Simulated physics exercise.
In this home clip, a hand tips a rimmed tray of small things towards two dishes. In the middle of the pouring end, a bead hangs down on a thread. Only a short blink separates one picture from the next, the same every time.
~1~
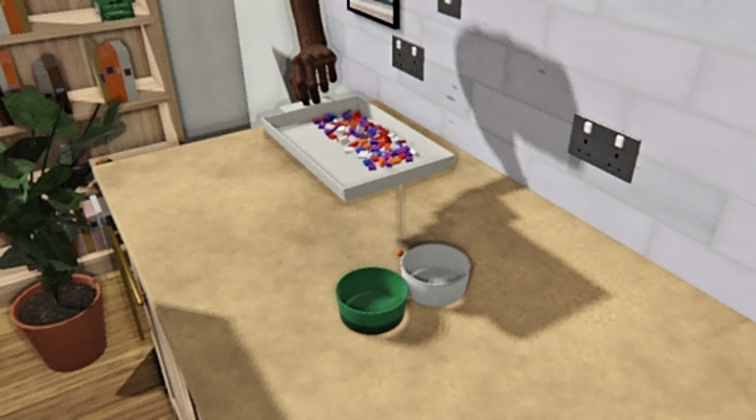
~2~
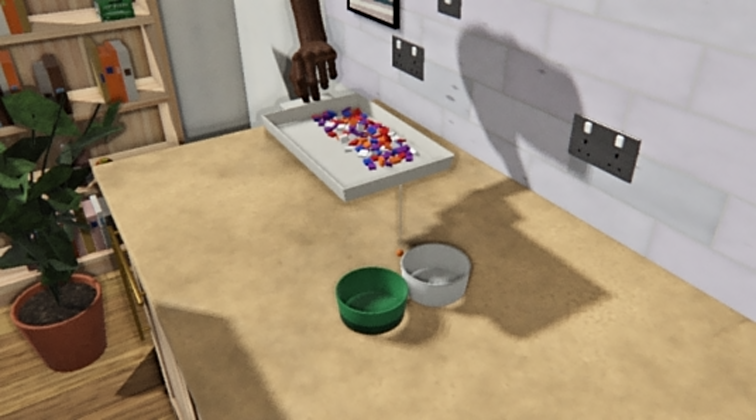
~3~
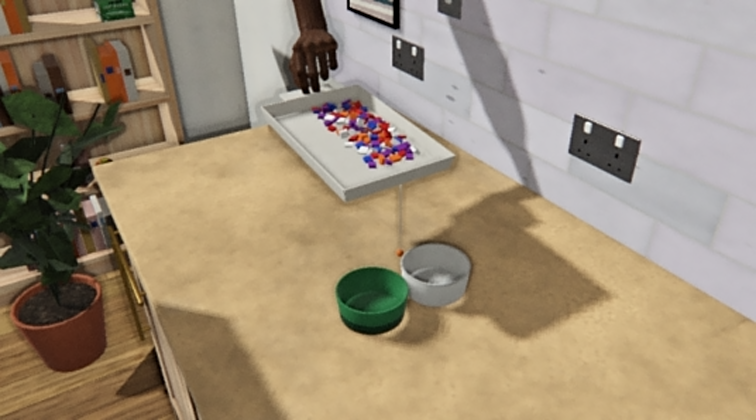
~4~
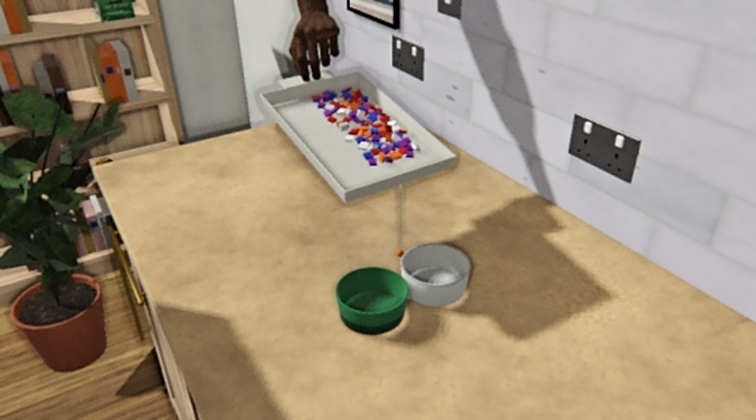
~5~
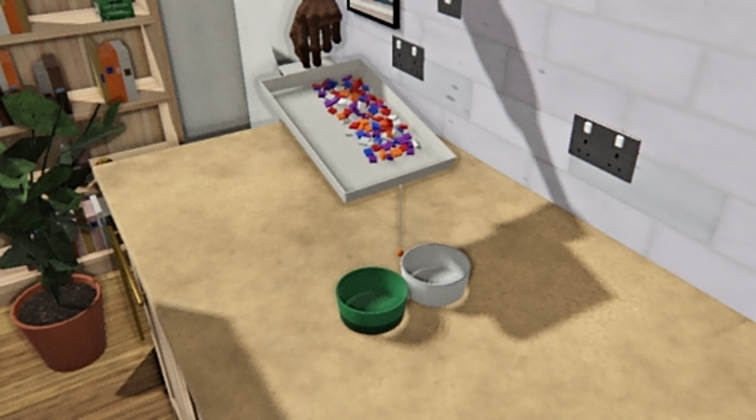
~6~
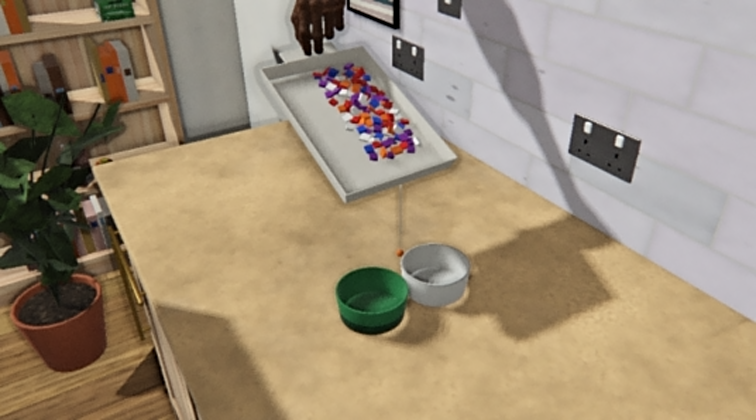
The video shows a dark-skinned hand gradually raising the far end of a pale rimmed tray holding colourful mosaic tiles, tilting it towards green and pale grey dishes on a countertop, while an orange bead hangs from its near end.
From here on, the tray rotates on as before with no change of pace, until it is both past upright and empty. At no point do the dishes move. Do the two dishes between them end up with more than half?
Yes.
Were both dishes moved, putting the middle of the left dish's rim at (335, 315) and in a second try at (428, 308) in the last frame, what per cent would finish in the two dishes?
Approximately 60 percent, followed by approximately 30 percent.
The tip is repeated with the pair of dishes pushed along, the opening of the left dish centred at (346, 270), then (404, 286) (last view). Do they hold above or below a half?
A minority, then a majority.
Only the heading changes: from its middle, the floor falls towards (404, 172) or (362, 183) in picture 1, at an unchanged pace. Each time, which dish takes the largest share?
So, first the right-side one, then the left-side one.
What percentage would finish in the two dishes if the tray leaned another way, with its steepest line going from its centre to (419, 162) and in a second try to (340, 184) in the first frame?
Near 60 % and, after that, 50 %.
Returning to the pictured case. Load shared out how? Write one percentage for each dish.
Final split: Left dish some 30 per cent, right dish some 40 per cent.
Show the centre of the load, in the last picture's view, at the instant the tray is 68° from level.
Around (407, 174).
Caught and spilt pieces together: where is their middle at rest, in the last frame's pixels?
I'd say the middle ends up at about (423, 298).
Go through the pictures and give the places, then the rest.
The first picture shows corners of the pouring end at (345, 186) and (449, 154), level; middle of the load at (364, 139), mosaic tiles; left dish at (391, 320); right dish at (456, 292); bead on its thread at (400, 253).
The second picture shows corners of the pouring end at (345, 187) and (450, 154), level; middle of the load at (364, 137).
The third picture shows corners of the pouring end at (345, 187) and (450, 155), tipped barely, level across its low end; middle of the load at (364, 132).
The fourth picture shows corners of the pouring end at (346, 189) and (451, 155), tipped a little, level across its low end; middle of the load at (361, 122).
The fifth picture shows corners of the pouring end at (347, 190) and (452, 155), tipped clearly, level across its low end; middle of the load at (365, 118).
The sixth picture shows corners of the pouring end at (347, 192) and (453, 156), tipped clearly, level across its low end; middle of the load at (366, 111); left dish at (391, 320); right dish at (456, 292).
Soon after the last picture, tray tipped steeply; nearly all on the tray; a small part in the air.
A little later, tray tipped past a quarter turn; about half on the tray; a small part in the left dish; a small part in the right dish; about a quarter outside both; a small part in the air.
Later still, tray tipped past a quarter turn; about a third in the left dish; about a third in the right dish; about a quarter outside both.
At rest, tray tipped past a quarter turn; about a third in the left dish; about a third in the right dish; about a quarter outside both.
